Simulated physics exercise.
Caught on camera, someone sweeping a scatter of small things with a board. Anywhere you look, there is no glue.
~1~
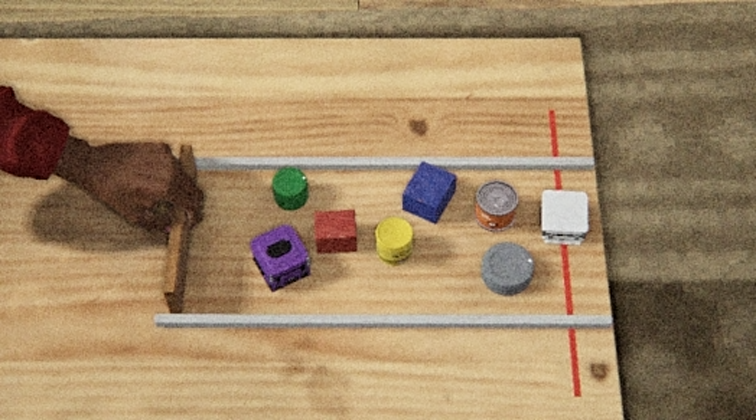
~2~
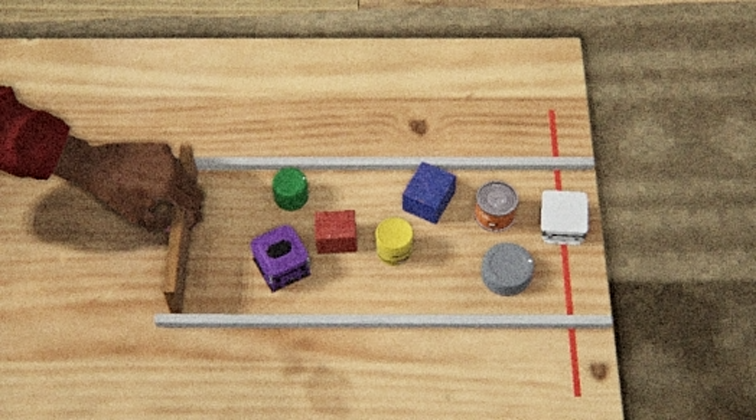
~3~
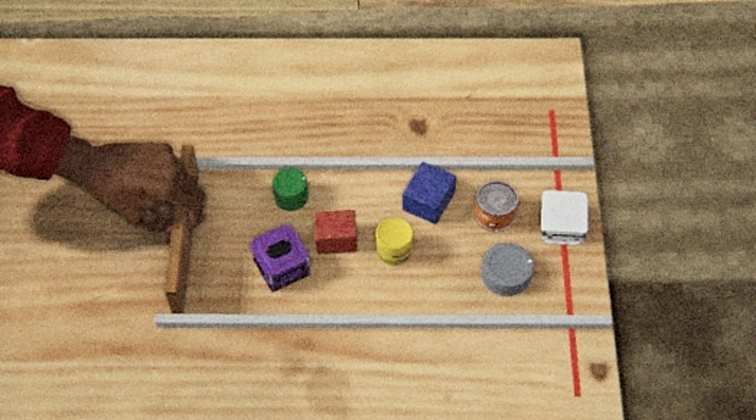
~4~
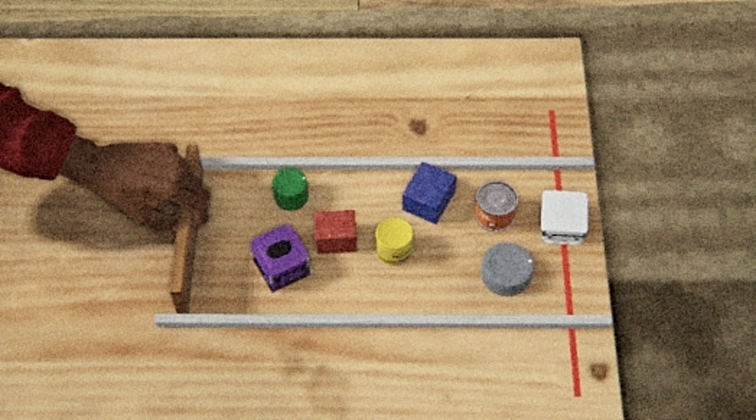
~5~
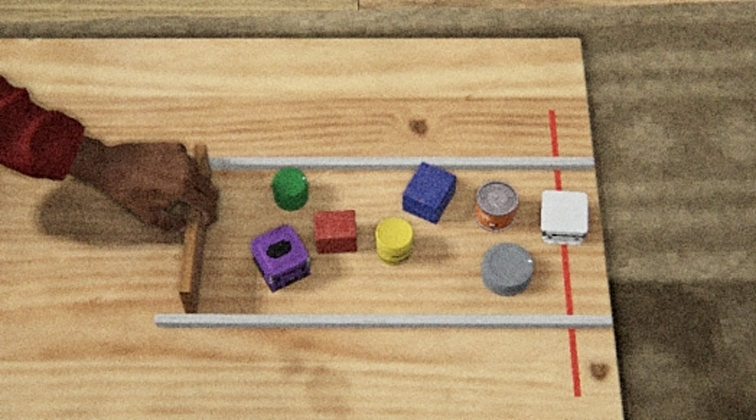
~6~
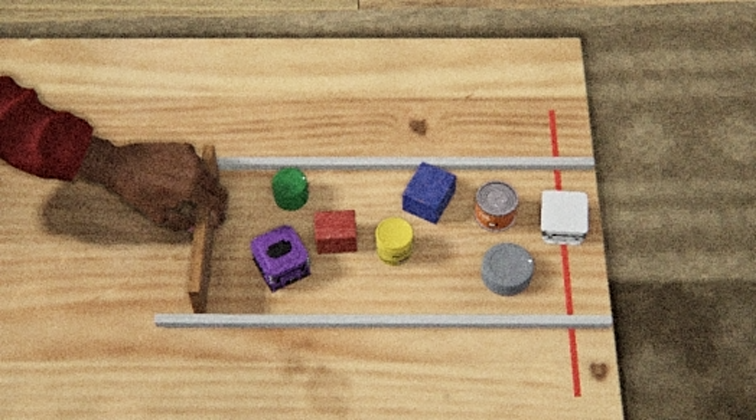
A hand slides a wooden board slightly right toward scattered small blocks and round objects.
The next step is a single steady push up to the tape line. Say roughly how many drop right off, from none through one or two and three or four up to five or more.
Dropping off: Five or more.
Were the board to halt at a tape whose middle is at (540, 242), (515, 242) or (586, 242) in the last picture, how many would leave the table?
In order, the counts are 3, 1 and 6.
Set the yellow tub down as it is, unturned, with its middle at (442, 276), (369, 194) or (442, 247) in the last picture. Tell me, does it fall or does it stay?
Result for the yellow tub, in order - not saved; saved; not saved.
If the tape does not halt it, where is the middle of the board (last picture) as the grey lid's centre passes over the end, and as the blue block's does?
Roughly (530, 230); for the second one, roughly (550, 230).
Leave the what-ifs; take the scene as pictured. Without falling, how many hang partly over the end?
The overhang total is 1.
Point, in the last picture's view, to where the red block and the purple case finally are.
Red block: About (579, 216); purple case: About (592, 272).
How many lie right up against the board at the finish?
That makes 3.
Soon after, none off yet; white case at rest near (563, 218); grey lid at rest near (507, 269); orange pot at rest near (496, 206).
At rest, the number that fall off is five or more; fallen, yellow tub, blue block, orange pot, grey lid and white case.
